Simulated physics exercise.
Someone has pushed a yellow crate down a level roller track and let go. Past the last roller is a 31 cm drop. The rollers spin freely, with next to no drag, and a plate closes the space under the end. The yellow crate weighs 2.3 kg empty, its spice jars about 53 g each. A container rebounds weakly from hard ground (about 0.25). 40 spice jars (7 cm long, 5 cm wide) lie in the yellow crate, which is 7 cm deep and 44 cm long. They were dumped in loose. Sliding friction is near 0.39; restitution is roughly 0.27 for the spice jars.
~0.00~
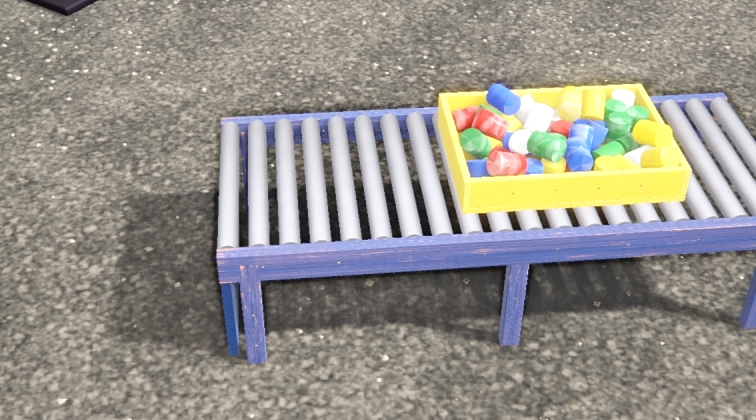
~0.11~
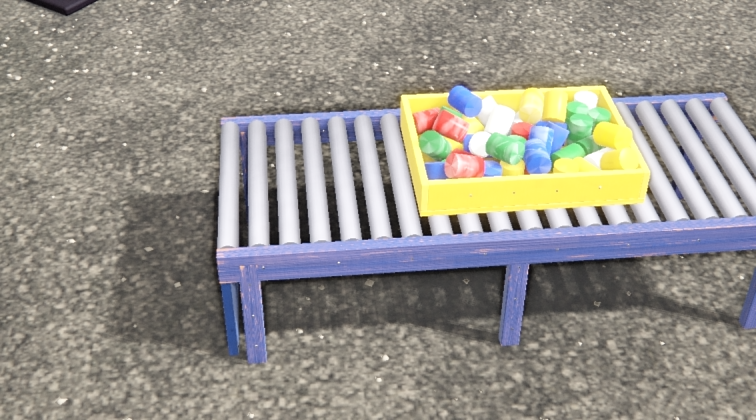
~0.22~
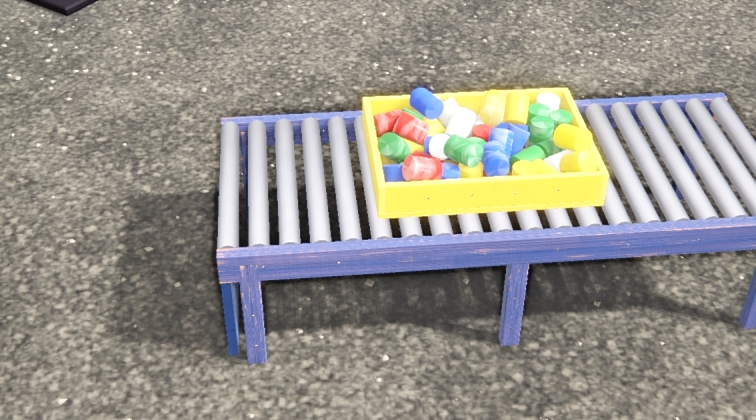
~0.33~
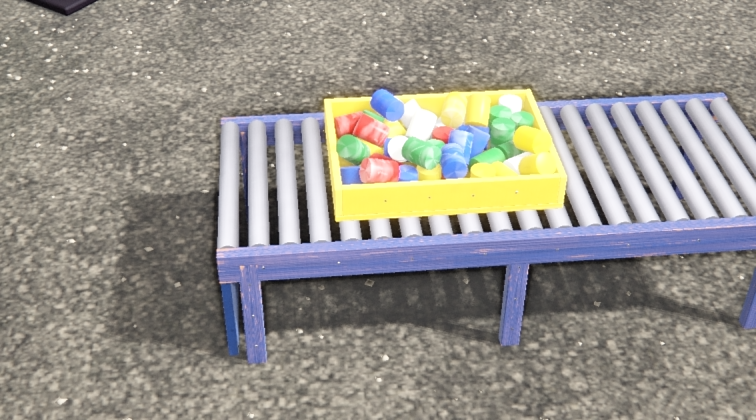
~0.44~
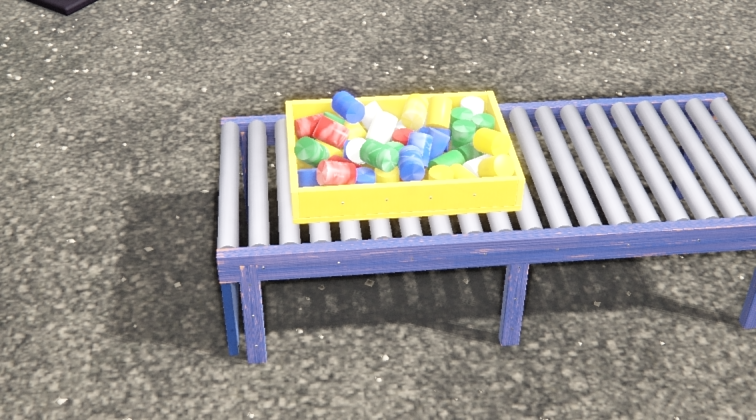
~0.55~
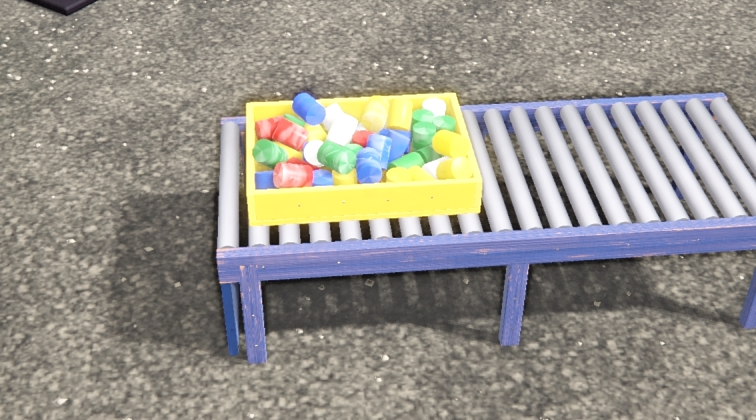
On a roller track, a yellow crate of loose colourful jars slides steadily to the left.
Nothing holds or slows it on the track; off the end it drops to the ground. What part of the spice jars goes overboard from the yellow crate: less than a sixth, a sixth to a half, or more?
The yellow crate loses under a sixth of its spice jars.
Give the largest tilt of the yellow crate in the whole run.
Roughly 35°.
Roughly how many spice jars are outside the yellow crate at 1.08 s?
Roughly 0 of them.
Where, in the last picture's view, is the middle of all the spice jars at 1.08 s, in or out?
Around (166, 168).
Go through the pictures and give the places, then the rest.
In the first frame (each is followed by its nearest rim corner in this view), yellow crate, (471, 180); 50 cm short of the edge; none out.
The second frame shows yellow crate, (428, 183); 41 cm short of the edge.
The third frame shows yellow crate, (385, 185); 33 cm short of the edge.
The fourth frame shows yellow crate, (342, 187); 24 cm short of the edge.
The fifth frame shows yellow crate, (298, 190); 15 cm short of the edge.
The sixth frame shows yellow crate, (254, 192); 7 cm short of the edge; none out.
After 0.63 s, the front runs out over the edge.
After 1.08 s, the yellow crate leans 8° with 0 of 40 out.
After 1.28 s, the yellow crate leans 30° with 0 of 40 out.
After 1.63 s, the yellow crate is level with 3 of 40 out.
Outcome (at 1.80 s), the yellow crate is level with 3 of 40 out. Asked share, 3 of 40, 8 per cent.
